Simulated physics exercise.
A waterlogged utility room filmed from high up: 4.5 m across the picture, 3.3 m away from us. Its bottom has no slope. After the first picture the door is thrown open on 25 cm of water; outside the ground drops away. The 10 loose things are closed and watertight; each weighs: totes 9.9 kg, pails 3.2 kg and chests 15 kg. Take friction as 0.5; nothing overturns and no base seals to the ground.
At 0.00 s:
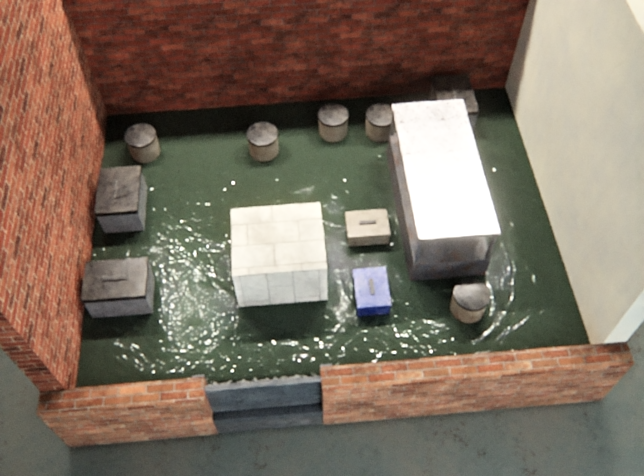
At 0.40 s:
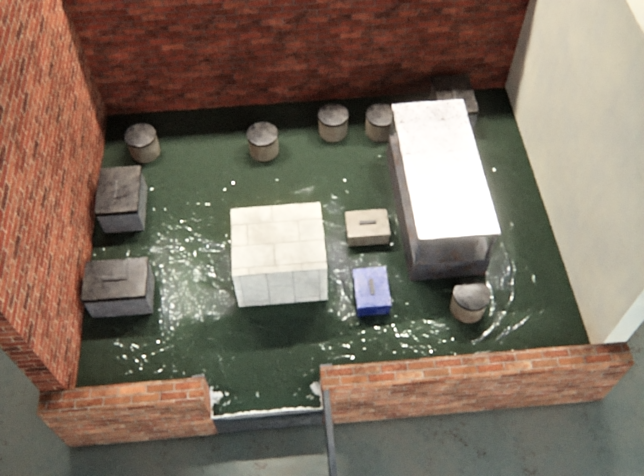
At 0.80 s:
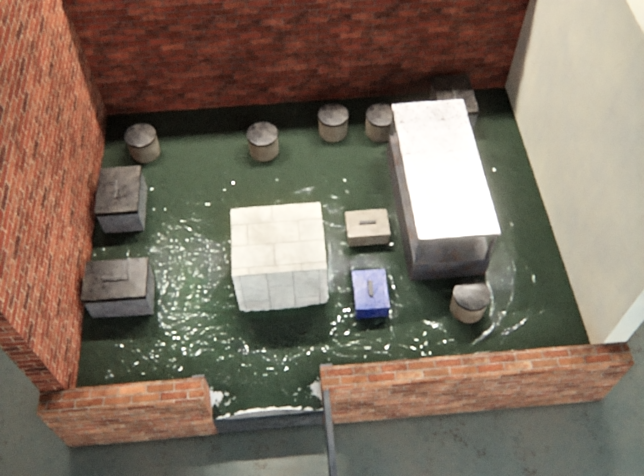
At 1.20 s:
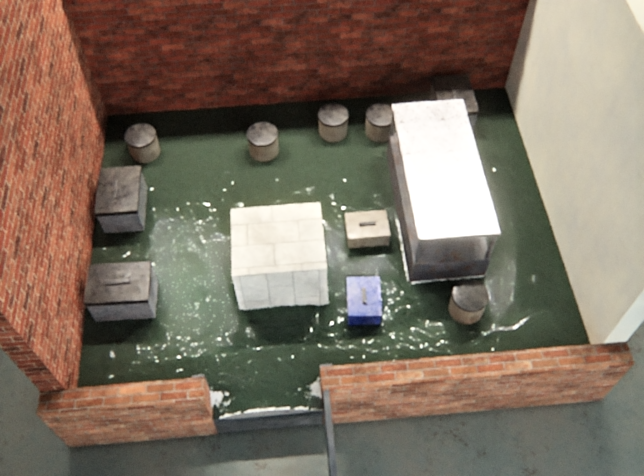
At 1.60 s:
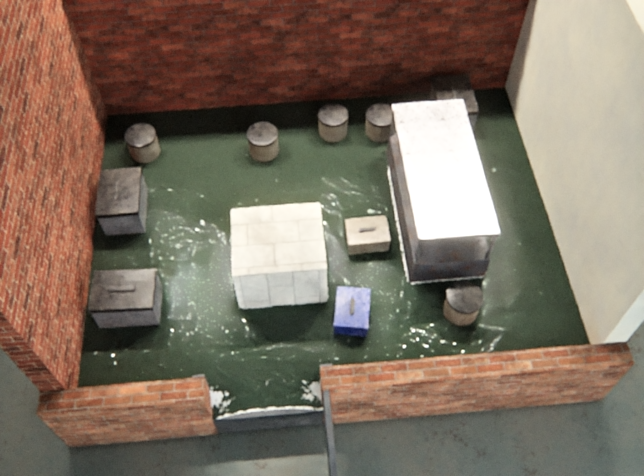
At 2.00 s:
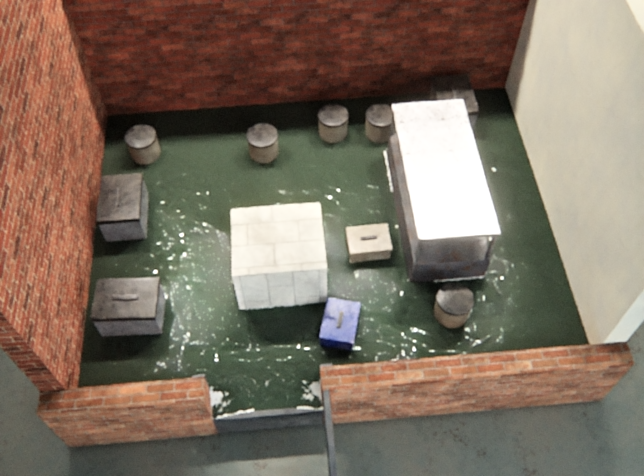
We see a flooded, brick-walled room from above as its doorway opens at the front; then a floating blue box drifts down and left toward the gap, while some nearby grey containers shift slightly and the large white-topped blocks stay put.
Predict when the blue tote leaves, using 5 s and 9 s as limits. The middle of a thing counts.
Expect it before the first time.
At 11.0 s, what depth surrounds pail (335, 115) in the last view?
Roughly 15 cm.
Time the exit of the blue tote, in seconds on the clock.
At about 3.5 s.
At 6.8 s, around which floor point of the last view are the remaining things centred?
Near (278, 245).
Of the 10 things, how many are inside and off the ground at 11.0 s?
I count 6.
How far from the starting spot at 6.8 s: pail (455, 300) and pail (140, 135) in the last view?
In turn: 120 cm, 30 cm.
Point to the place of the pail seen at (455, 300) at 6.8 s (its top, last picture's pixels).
Near (345, 338).
After 3.0 s the blue tote is near (286, 366), 1.0 m from its start, afloat; 0 of 10 are out; 10 afloat.
After 6.8 s the blue tote has gone out (at 3.3 s); 1 of 10 are out; 9 afloat.
After 11.0 s the blue tote has gone out (at 3.3 s); 4 of 10 are out; 6 afloat.
After 15.0 s the blue tote has gone out (at 3.3 s); 4 of 10 are out; 6 afloat.
